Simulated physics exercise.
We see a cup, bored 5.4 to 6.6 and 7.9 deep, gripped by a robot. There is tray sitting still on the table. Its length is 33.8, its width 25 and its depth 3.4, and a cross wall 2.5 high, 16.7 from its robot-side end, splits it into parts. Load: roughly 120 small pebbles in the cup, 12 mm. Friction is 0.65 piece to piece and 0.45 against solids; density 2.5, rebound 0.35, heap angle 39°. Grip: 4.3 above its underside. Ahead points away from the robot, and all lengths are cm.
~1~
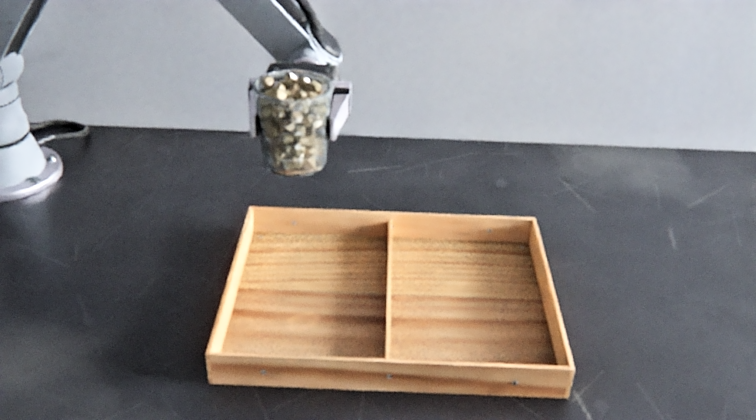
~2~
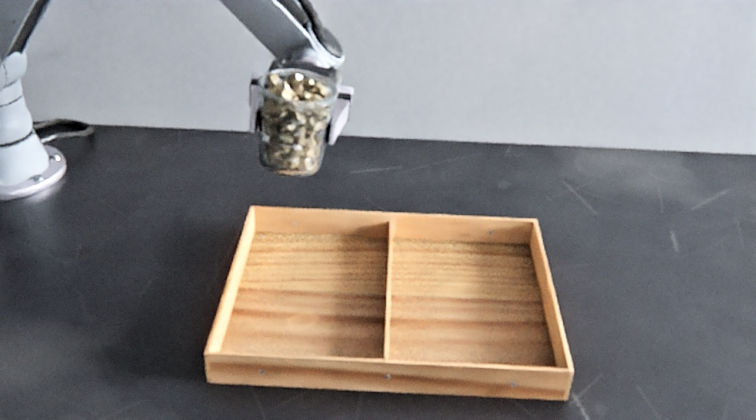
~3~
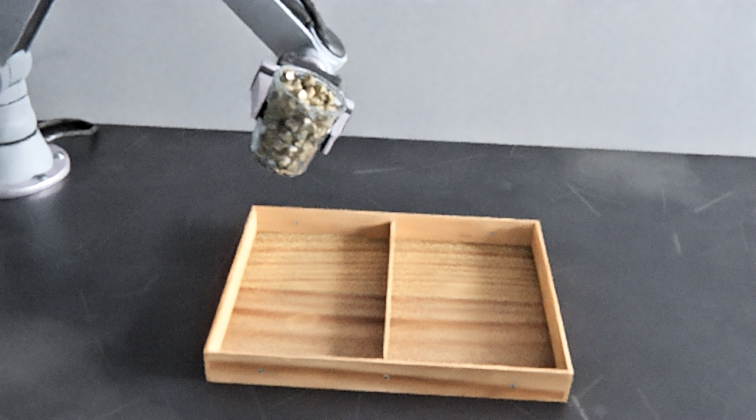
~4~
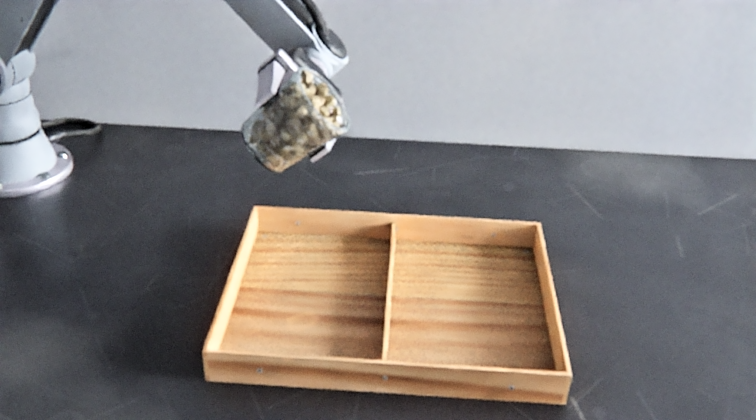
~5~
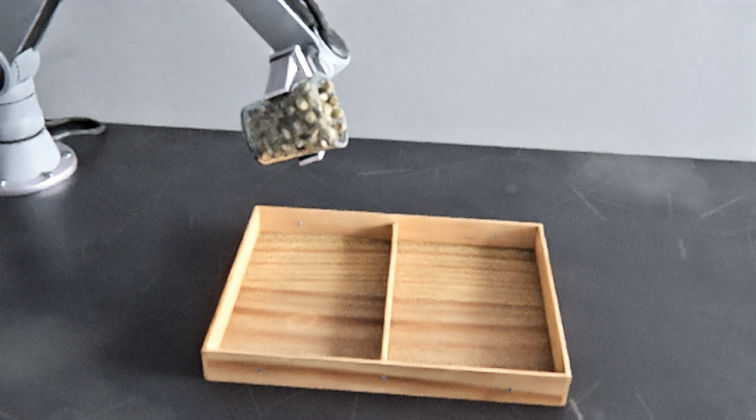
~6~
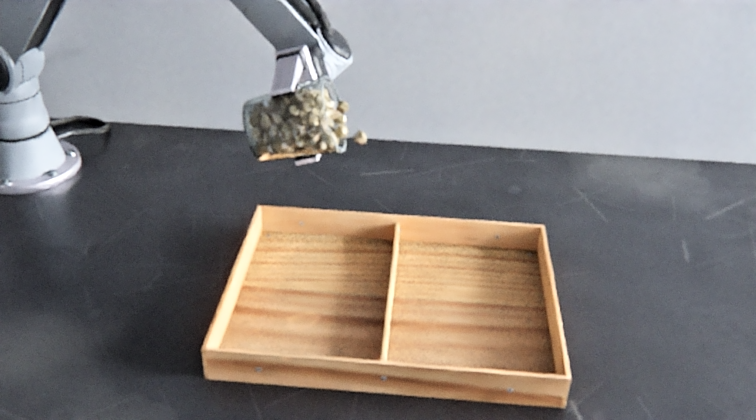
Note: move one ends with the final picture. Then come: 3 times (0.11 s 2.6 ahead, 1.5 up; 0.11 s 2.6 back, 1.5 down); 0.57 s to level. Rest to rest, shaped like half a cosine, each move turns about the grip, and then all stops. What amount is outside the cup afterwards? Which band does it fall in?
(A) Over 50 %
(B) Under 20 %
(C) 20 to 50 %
Over 50 % (A).
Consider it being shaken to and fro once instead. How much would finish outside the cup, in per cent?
Estimate: Around 40 %.
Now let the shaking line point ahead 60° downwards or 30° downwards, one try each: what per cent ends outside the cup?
You'd get about 10 per cent with the first setting and about 30 per cent with the second.
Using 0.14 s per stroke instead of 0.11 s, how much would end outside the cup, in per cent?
It would come to around 35 %.
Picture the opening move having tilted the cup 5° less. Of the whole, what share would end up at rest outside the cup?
Then something close to 55 in a hundred.
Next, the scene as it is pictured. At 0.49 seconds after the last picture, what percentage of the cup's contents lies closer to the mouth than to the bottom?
Roughly 50 %.
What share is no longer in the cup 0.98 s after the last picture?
About 70 per cent so far.
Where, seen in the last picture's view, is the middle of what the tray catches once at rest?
Estimated centre at around (389, 306).
Then, 0.49 s later, tilted 73° forward, highest piece 23 above the table; 51 in the cup, 31 in the far-side part, 17 in the robot-side part, 19 in flight or on a rim.
Then, 0.98 s later, tilted 29° forward, highest piece 24 above the table; 40 in the robot-side part, 40 in the far-side part, 38 in the cup.
Then, 1.43 s later, level, highest piece 22 above the table; 40 in the robot-side part, 40 in the far-side part, 38 in the cup.
Then, 2.48 s later, level, highest piece 22 above the table; 40 in the robot-side part, 40 in the far-side part, 38 in the cup.
At rest, 40 in the robot-side part, 40 in the far-side part, 38 in the cup. That is 68 % outside the cup.
